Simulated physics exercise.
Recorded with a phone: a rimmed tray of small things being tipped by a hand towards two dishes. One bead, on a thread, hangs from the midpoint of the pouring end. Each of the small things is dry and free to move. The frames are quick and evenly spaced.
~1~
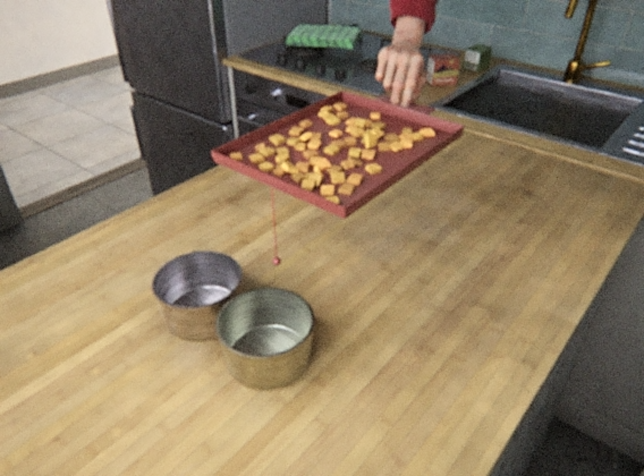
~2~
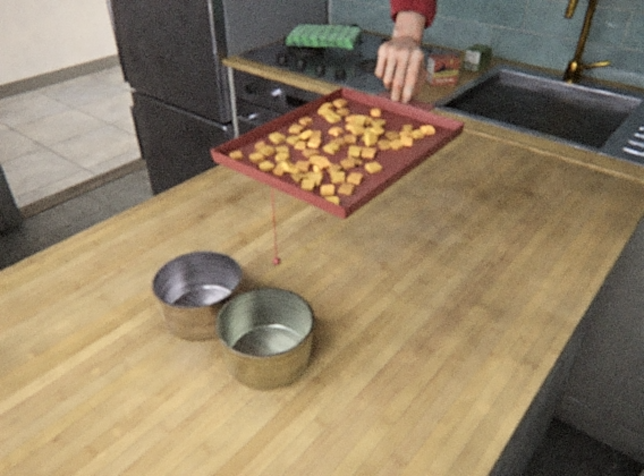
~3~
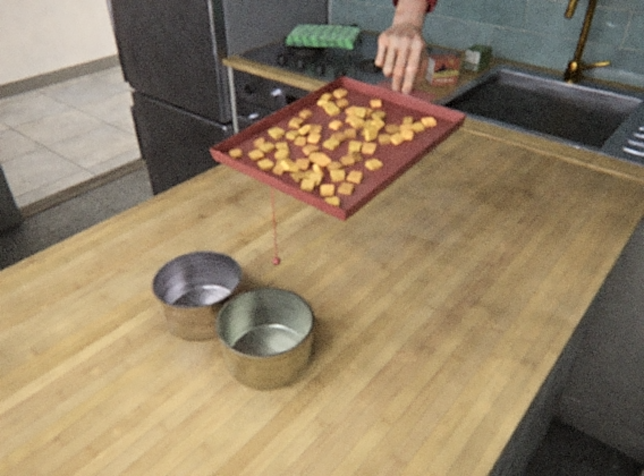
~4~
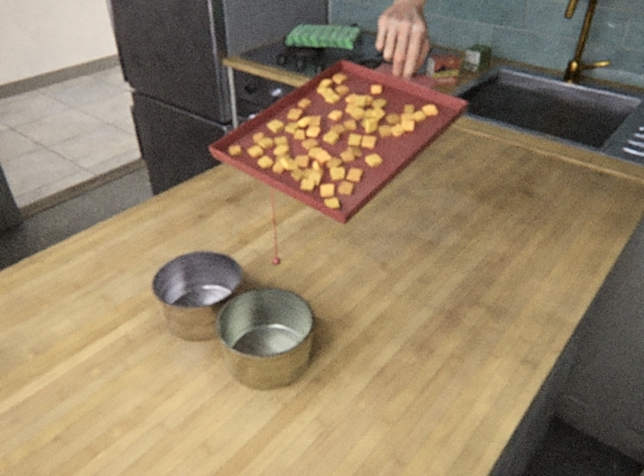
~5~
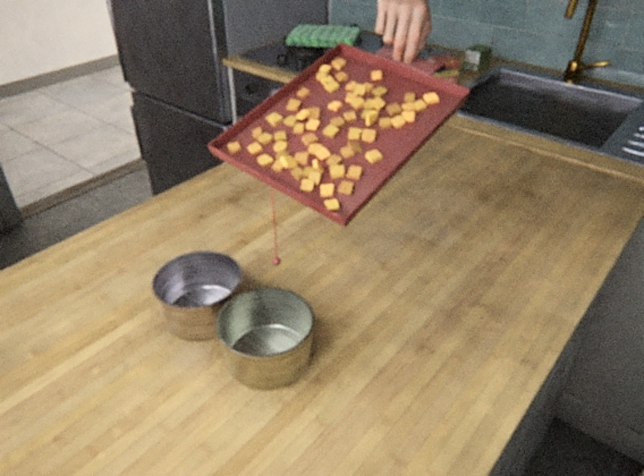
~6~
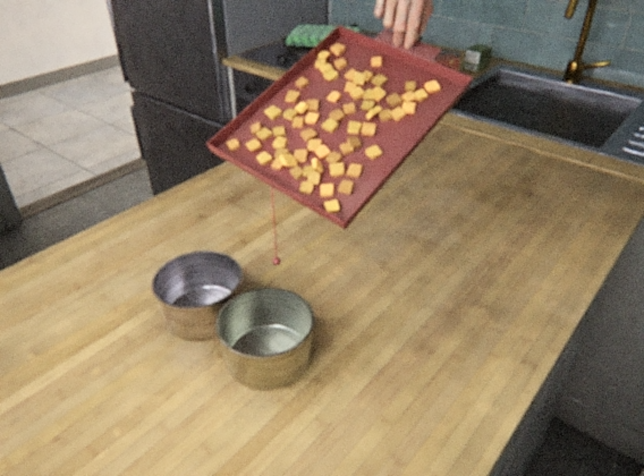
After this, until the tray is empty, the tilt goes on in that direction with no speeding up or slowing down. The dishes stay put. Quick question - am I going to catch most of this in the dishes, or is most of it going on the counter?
The greater share is going to end up outside the dishes.
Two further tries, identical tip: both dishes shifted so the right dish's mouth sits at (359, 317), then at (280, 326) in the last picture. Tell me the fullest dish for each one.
The right-hand one the first time, the right-hand one the second.
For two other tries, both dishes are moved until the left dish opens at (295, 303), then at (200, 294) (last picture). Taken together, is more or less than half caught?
The first place gets the greater share, the second a lesser share.
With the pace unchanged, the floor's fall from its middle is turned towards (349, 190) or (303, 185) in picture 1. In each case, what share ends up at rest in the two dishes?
Roughly 10 percent first and 60 percent second.
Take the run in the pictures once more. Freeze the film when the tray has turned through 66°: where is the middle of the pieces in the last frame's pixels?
Near (318, 164).
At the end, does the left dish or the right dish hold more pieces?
That one is the rightward one.
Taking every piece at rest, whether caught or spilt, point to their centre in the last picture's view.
Last view, resting centre - approx. (310, 336).
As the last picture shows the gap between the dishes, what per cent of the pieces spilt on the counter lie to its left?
I'd guess close to 0 %.
Just after the last frame, tray tipped steeply; every one on the tray.
A moment on, tray tipped past a quarter turn; roughly two thirds on the tray; just a few in the left dish; roughly a quarter outside both; about a tenth in the air.
Further on, tray tipped past a quarter turn; roughly a quarter in the right dish; about a tenth in the left dish; roughly two thirds outside both.
When it is over, tray tipped past a quarter turn; roughly a quarter in the right dish; about a tenth in the left dish; roughly two thirds outside both.
